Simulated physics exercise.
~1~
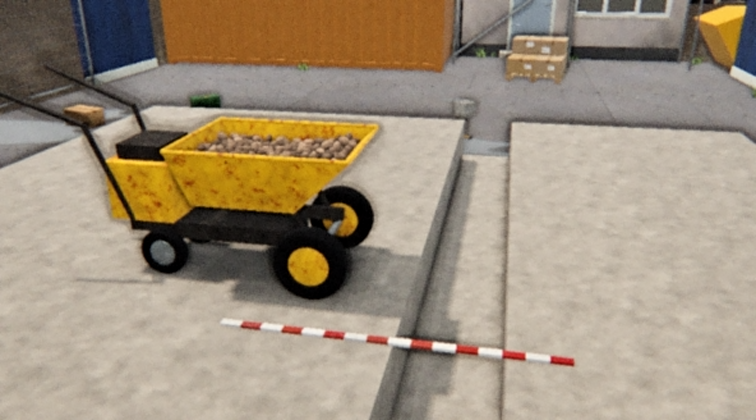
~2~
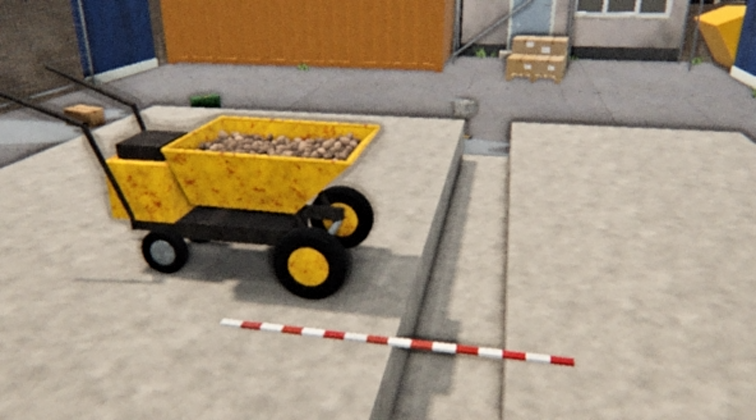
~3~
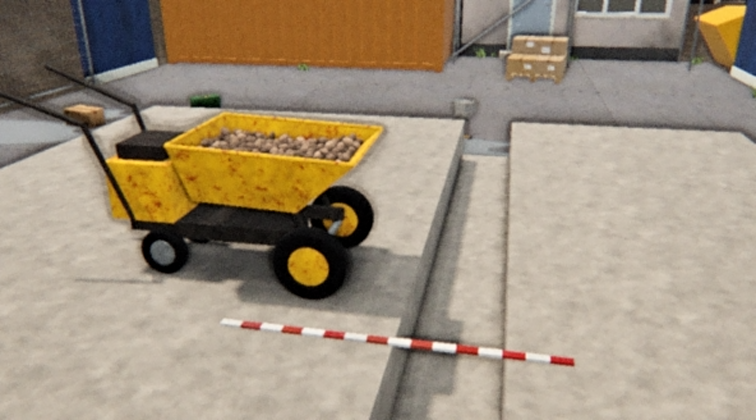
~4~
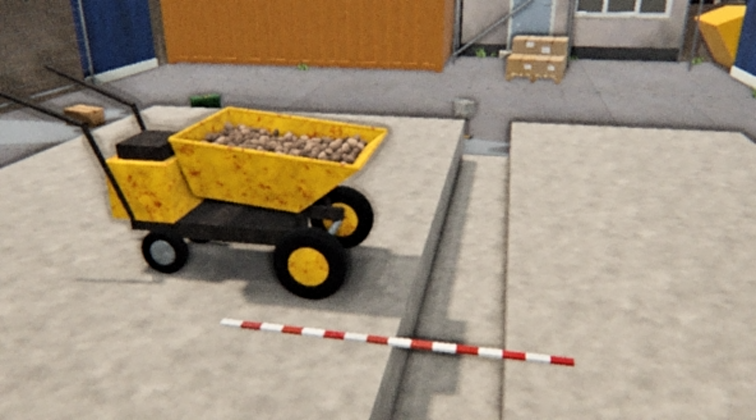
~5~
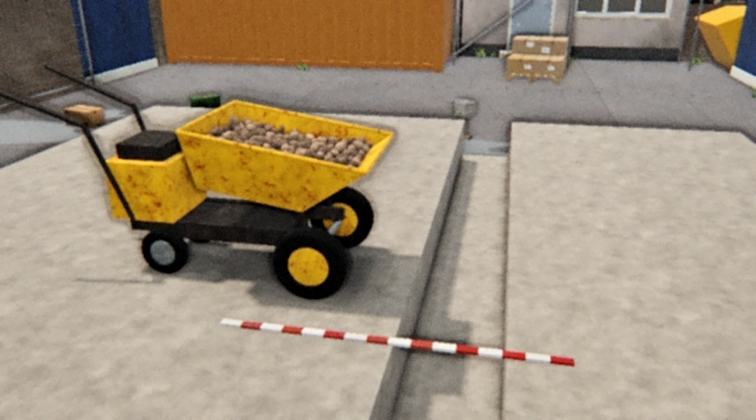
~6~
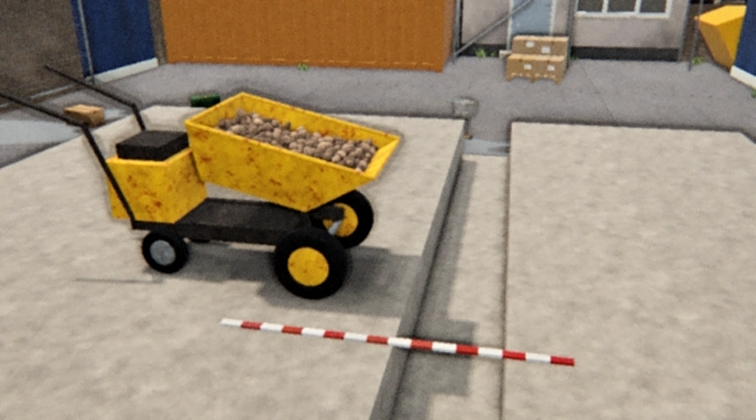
Yellow skip of round stones tilting gently forward to the right on a stationary motor barrow beside a straight-sided trench.
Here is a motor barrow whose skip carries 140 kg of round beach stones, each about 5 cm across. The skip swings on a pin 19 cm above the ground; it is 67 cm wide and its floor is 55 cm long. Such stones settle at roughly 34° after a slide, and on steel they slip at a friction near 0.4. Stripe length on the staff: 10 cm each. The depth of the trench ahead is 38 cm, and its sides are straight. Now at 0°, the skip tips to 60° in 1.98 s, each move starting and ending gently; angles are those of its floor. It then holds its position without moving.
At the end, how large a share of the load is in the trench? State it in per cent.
A share of about 97 per cent.
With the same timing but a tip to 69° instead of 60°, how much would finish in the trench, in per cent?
About 100%.
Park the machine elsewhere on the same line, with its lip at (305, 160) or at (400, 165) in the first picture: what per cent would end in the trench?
First place: Near 100%; second place: Near 45%.
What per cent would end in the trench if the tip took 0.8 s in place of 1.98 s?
With that change, it comes to around 85 per cent.
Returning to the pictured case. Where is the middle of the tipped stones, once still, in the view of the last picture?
(470, 334).
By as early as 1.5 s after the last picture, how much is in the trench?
Some 50 per cent.
Then, 0.9 s after the last picture the floor is at 50°, 100 % in the skip; the foremost stones are at (430, 217).
Then, 1.5 s after the last picture the floor is at 60°, 48 % in the skip, 51 % in the trench, 2 % past the trench; the foremost stones are at (527, 285).
Then, 1.8 s after the last picture the floor is at 60°, 22 % in the skip, 75 % in the trench, 3 % past the trench; the foremost stones are at (587, 289).
Then, 3.8 s after the last picture the floor is at 60°, 0 % in the skip, 97 % in the trench, 3 % past the trench; the foremost stones are at (617, 285).
